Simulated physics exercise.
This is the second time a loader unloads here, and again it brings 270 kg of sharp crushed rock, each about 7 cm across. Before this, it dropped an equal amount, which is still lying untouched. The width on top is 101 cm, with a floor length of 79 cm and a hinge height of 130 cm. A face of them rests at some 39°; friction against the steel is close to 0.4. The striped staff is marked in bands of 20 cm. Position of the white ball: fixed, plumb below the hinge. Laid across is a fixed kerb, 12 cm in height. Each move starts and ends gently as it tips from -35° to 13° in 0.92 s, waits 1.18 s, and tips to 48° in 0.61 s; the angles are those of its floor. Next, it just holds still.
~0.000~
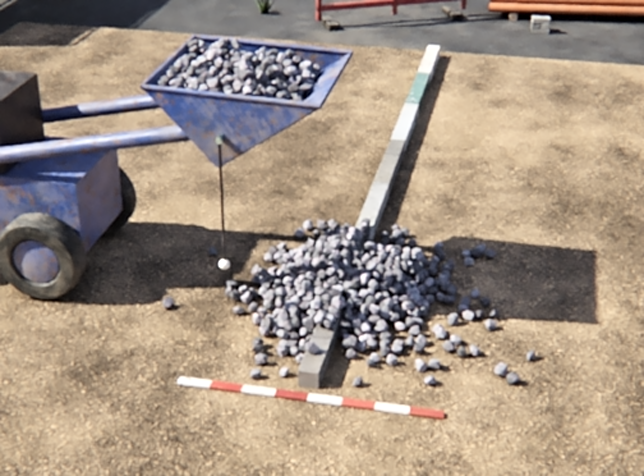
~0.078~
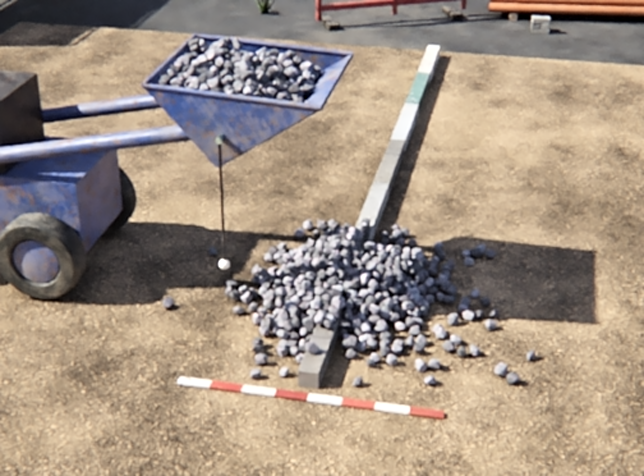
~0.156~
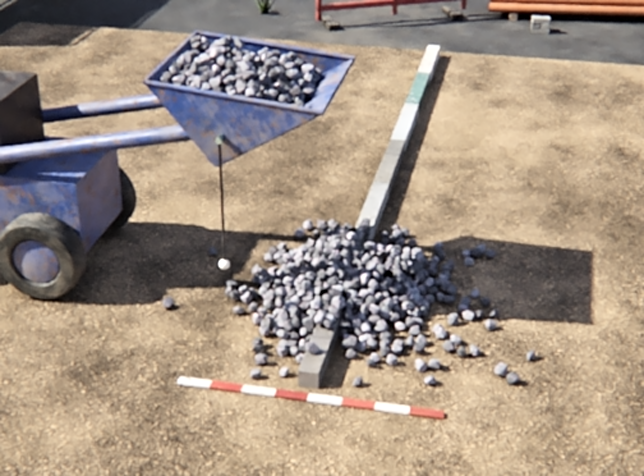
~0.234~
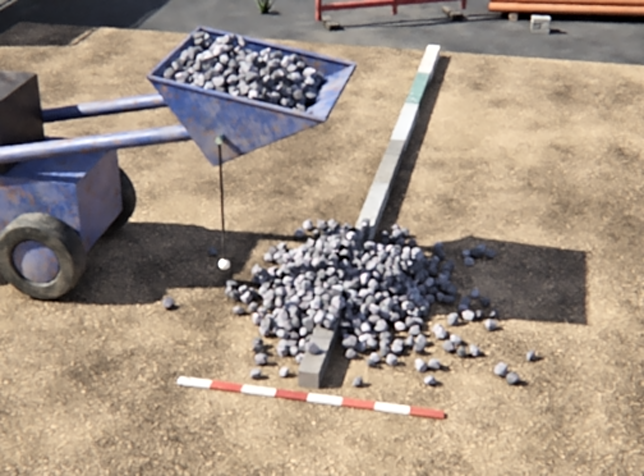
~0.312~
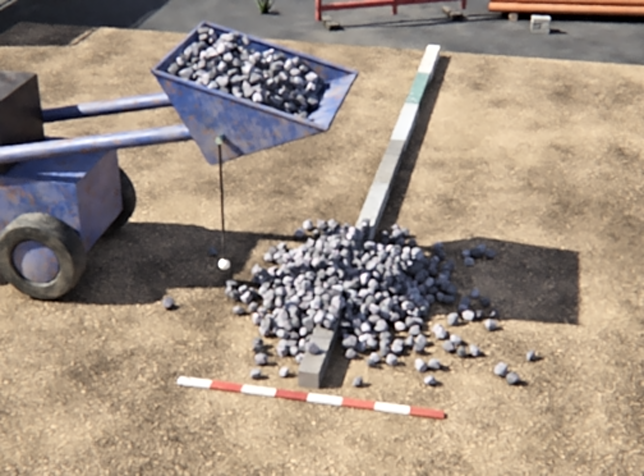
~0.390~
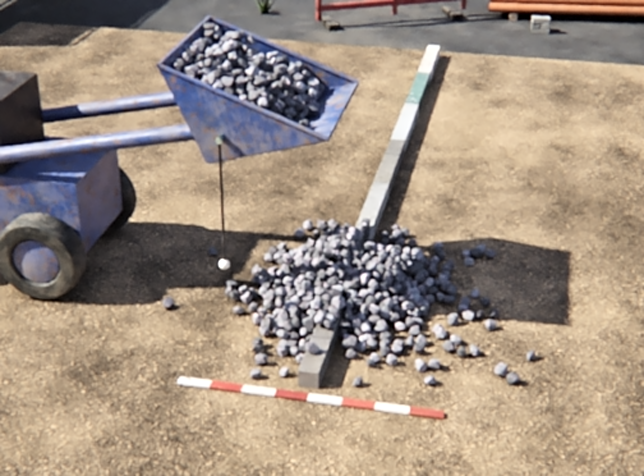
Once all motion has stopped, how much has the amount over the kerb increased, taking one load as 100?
It has increased by some 52 per cent.
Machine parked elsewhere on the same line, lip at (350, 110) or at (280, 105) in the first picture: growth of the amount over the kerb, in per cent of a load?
Around 80 and 15 percent respectively.
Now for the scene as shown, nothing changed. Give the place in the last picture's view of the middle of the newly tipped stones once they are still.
Roughly at pixel (356, 274).
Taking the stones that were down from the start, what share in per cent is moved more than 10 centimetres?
Roughly 5 % of them.
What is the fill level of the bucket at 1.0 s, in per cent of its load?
It keeps some 100 percent of its load.
After 0.7 s the floor is at 6°; in per cent of one load, 100 in the bucket, 56 on this side of the kerb, 44 over the kerb; the foremost stones are at (497, 329).
After 1.0 s the floor is at 13°; in per cent of one load, 100 in the bucket, 57 on this side of the kerb, 44 over the kerb; the foremost stones are at (497, 329).
After 3.2 s the floor is at 48°; in per cent of one load, 0 in the bucket, 117 on this side of the kerb, 83 over the kerb; the foremost stones are at (497, 329).
After 5.6 s the floor is at 48°; in per cent of one load, 0 in the bucket, 104 on this side of the kerb, 96 over the kerb; the foremost stones are at (499, 327). Net gain over the kerb, 52.
